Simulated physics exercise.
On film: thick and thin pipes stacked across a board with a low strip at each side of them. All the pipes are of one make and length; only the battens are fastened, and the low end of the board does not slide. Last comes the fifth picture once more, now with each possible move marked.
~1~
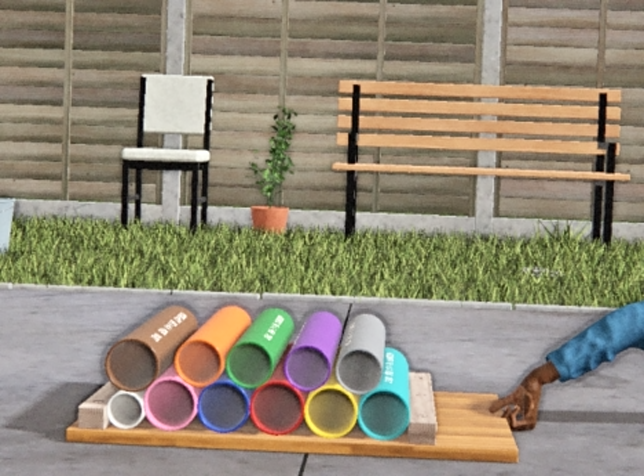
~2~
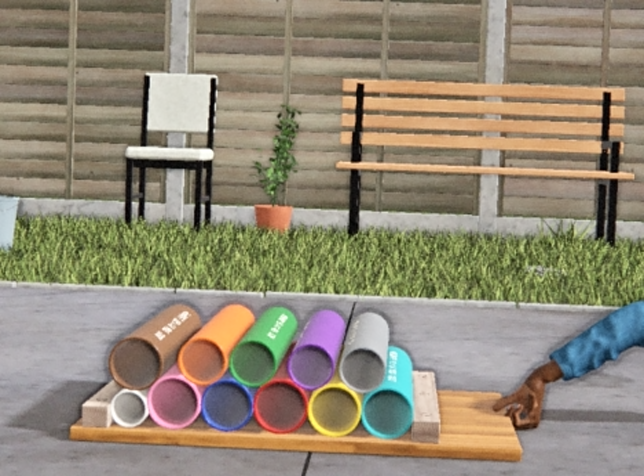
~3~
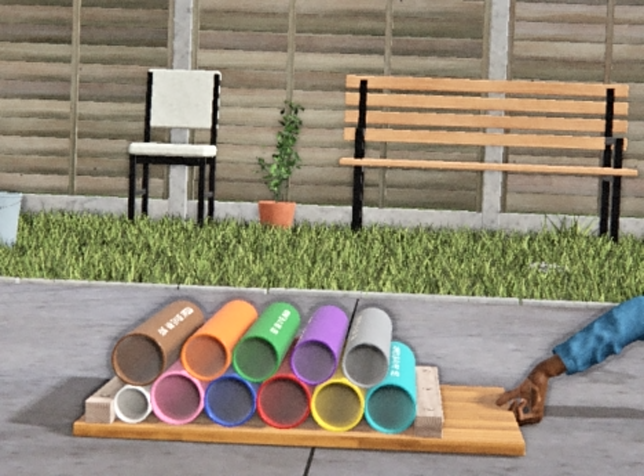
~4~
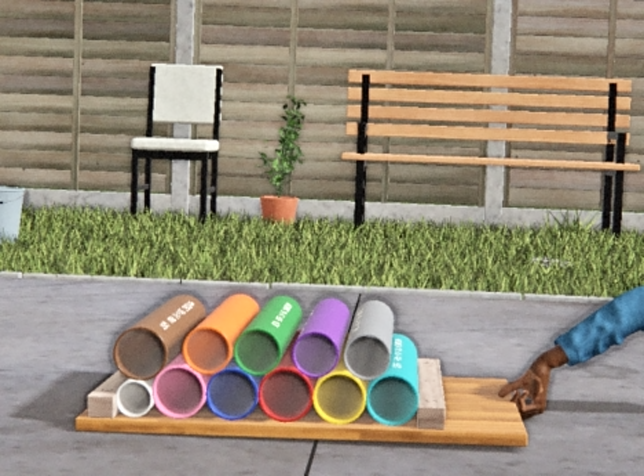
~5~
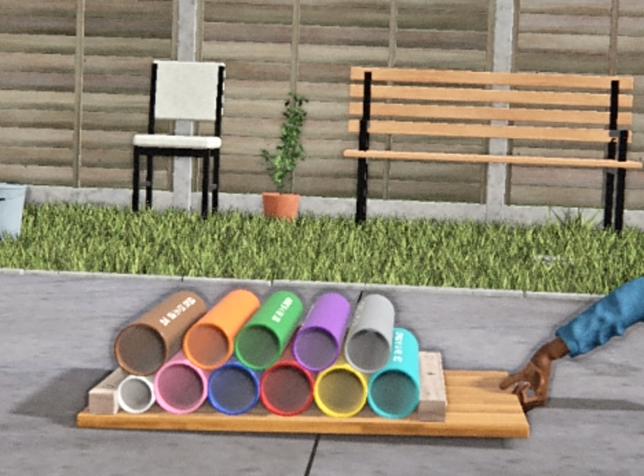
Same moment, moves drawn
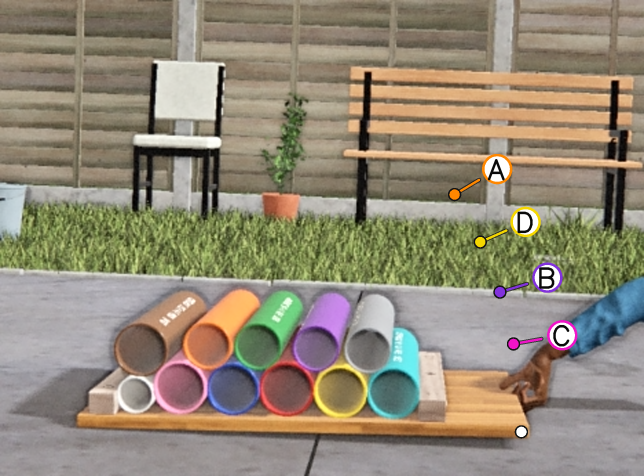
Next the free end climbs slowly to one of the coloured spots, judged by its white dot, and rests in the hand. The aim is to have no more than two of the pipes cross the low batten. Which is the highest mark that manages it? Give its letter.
Lift it to D and no more.
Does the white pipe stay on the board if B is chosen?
The white pipe: Yes.
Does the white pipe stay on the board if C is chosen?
Yes, with C.
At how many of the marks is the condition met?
Three of them.
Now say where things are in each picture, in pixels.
In the first frame, turquoise pipe (384, 415); orange pipe (199, 362); brown pipe (132, 365).
In the second frame, brown pipe (136, 364); grey pipe (363, 370).
In the third frame, board (308, 400); yellow pipe (337, 405); turquoise pipe (390, 408); blue pipe (230, 401).
In the fourth frame, board (310, 393); pink pipe (179, 392).
In the fifth frame, board (312, 387); pink pipe (180, 387).
On the marked copy, A at (454, 195); B at (500, 292); C at (513, 344); D at (480, 242); the white dot at (522, 432).
With D. Early on, board at 16°.
Further on, board at 27°.
At the end, board at 27°, one over the low batten (brown).
As for the rest, A five over the low batten; B one over the low batten (brown); C one over the low batten (brown).
